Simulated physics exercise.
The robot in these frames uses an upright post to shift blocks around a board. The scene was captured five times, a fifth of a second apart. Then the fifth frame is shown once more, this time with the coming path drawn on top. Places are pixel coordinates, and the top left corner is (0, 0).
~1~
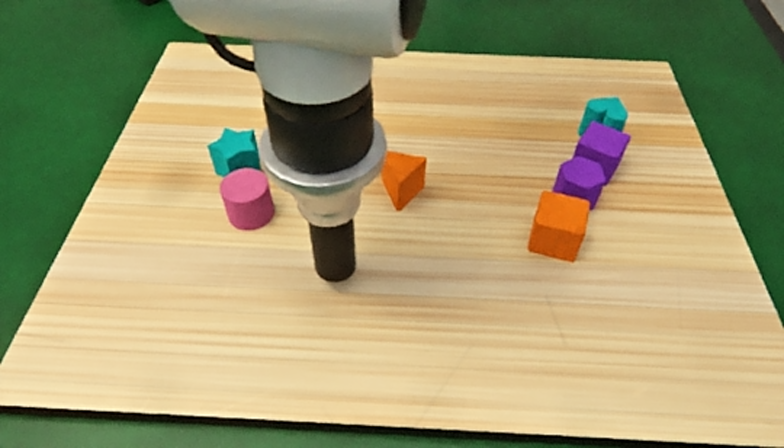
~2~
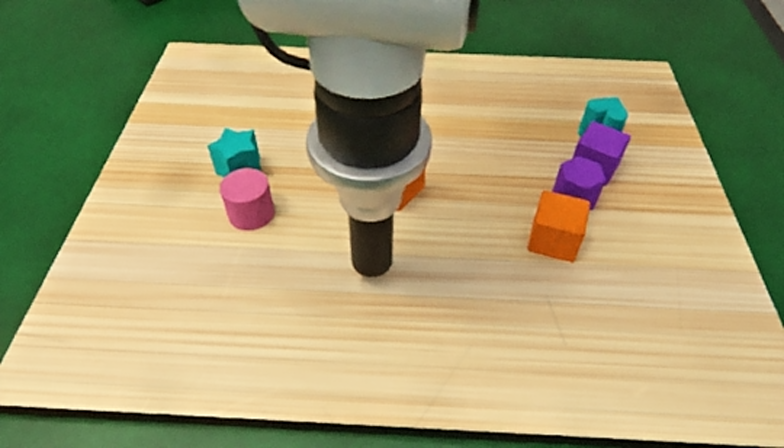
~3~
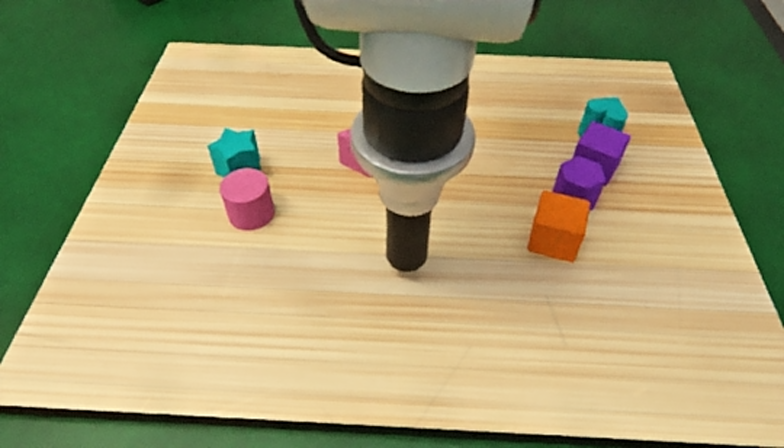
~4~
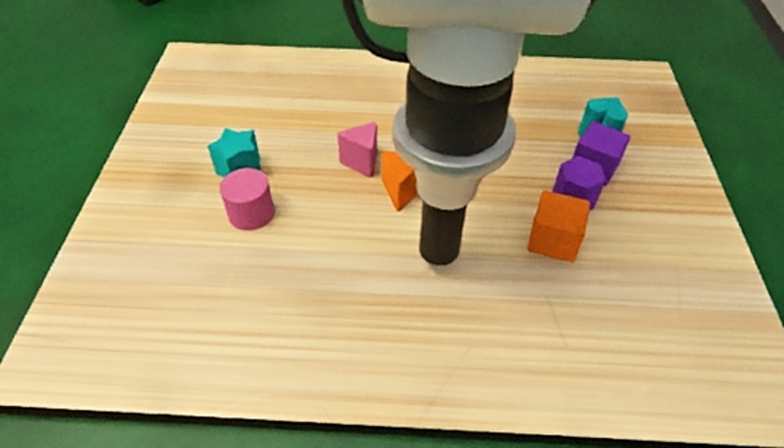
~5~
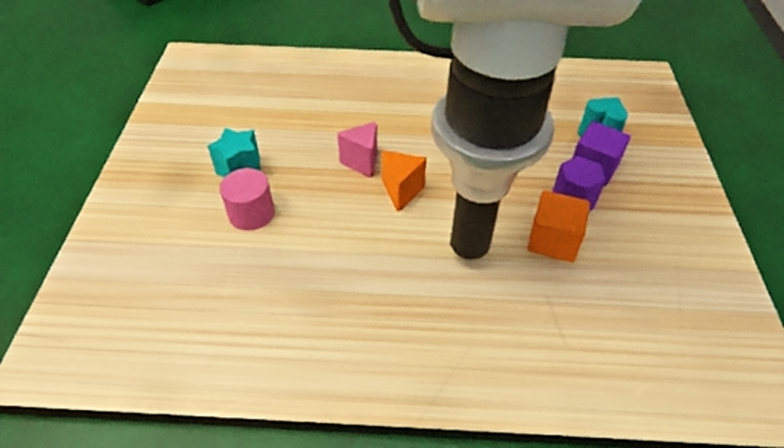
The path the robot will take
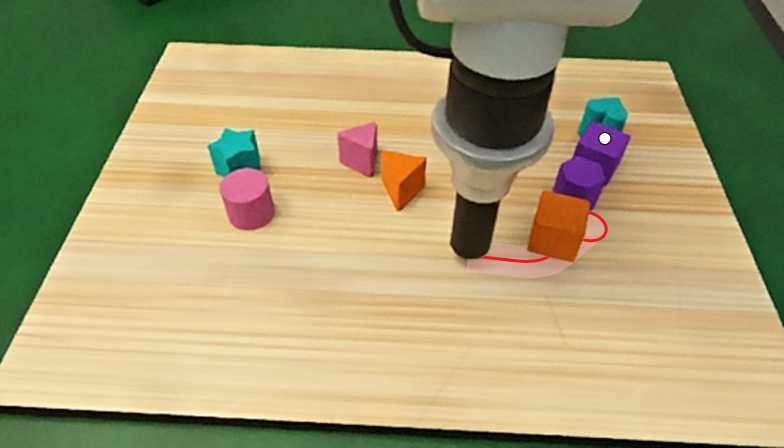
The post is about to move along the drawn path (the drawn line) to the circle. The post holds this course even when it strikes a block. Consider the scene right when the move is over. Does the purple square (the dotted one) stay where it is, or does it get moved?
By the last moment, the purple square will have left its place.
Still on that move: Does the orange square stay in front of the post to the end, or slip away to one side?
Ahead to the end.
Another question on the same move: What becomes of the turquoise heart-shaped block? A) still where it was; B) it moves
B: It moves.
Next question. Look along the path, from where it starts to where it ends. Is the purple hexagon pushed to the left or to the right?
Facing from start to end, it will go to the left.
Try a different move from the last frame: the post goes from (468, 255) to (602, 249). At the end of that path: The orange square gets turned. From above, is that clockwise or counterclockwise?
Looking from above, the answer is counterclockwise.
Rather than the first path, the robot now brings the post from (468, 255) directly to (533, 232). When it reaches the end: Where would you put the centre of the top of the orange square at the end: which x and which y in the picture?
Its top middle is near (587, 211).
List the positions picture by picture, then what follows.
The first picture shows post's lower end (336, 266); orange square (563, 211); purple hexagon (583, 171); purple square (605, 139); turquoise heart-shaped block (610, 107).
The second picture shows post (372, 261); blocks still.
The third picture shows post (407, 256); blocks still.
The fourth picture shows post (439, 250); blocks still.
The fifth picture shows post (470, 244); orange square (563, 211); purple hexagon (583, 171); purple square (605, 139); turquoise heart-shaped block (610, 107).
Drawn move, from (468, 255) via (516, 261) and (558, 250), ending at (587, 226); the dot is on the purple square.
What follows on the original path. One third of the way, post (521, 249); nothing pushed yet.
Two thirds of the way, post (563, 238); orange square (585, 193); purple hexagon (587, 163).
At the end, post (592, 214); orange square (607, 169); purple hexagon (600, 140), turned 20° anticlockwise; purple square (612, 116); turquoise heart-shaped block (611, 94).
